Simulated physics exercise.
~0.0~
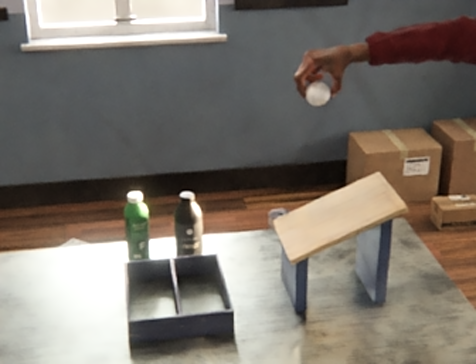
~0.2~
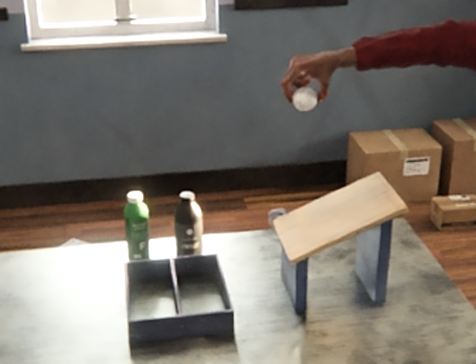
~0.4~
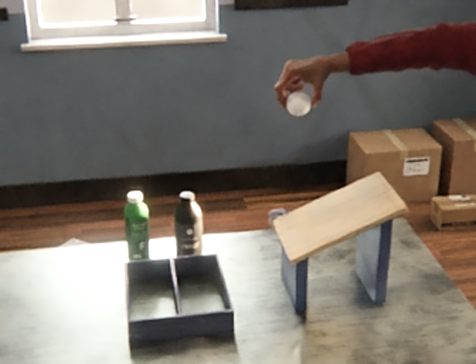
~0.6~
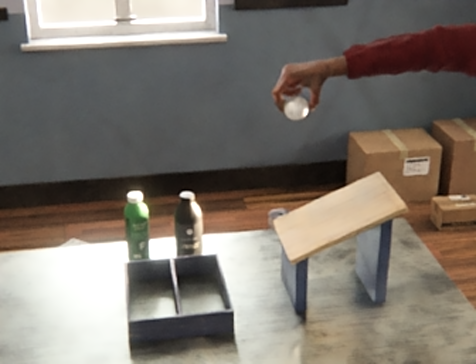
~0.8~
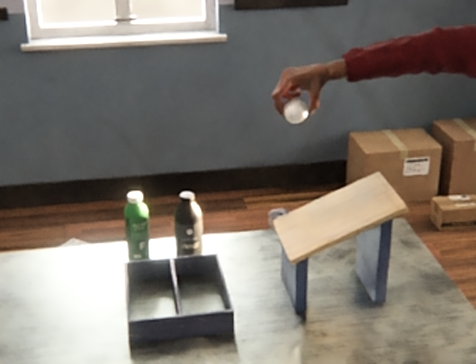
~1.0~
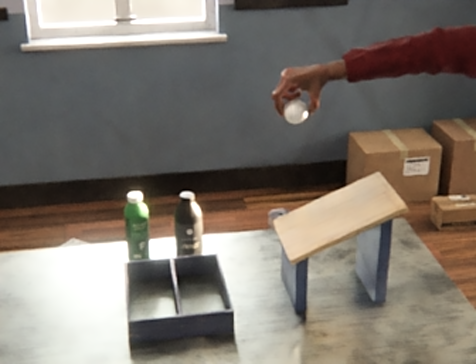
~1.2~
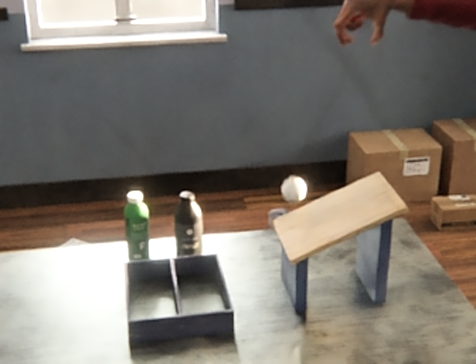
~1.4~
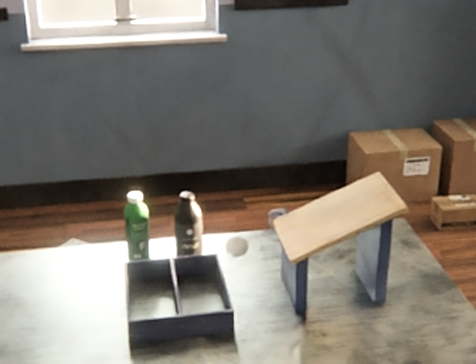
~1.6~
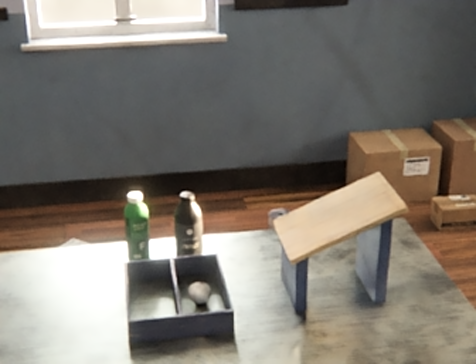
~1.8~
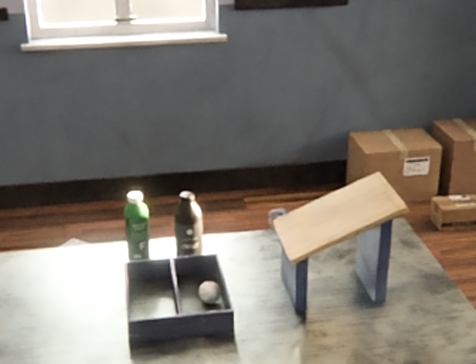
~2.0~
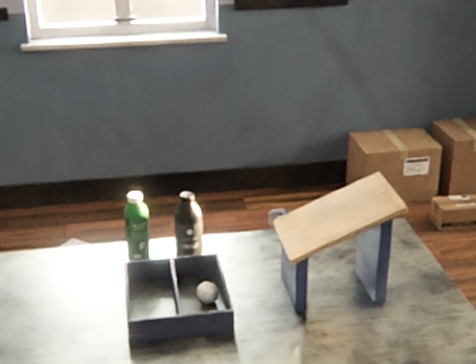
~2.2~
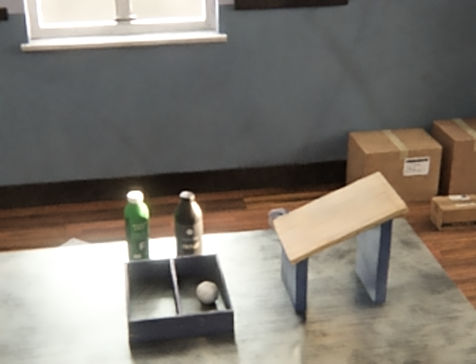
A white onion is held by a hand in a red sleeve above a slanted wooden board on blue supports, seen from slightly above in a grey-walled room. On the pale table left of the board sits a dark tray with two bays, with a green bottle and a black bottle behind it, and cardboard boxes rest on the floor at right. The hand shifts left, pauses, then releases the onion and withdraws. The onion drops toward the board's lower end, travels left and down into the tray, and shifts slightly right. It settles in the bay nearer the board, both bottles still standing.
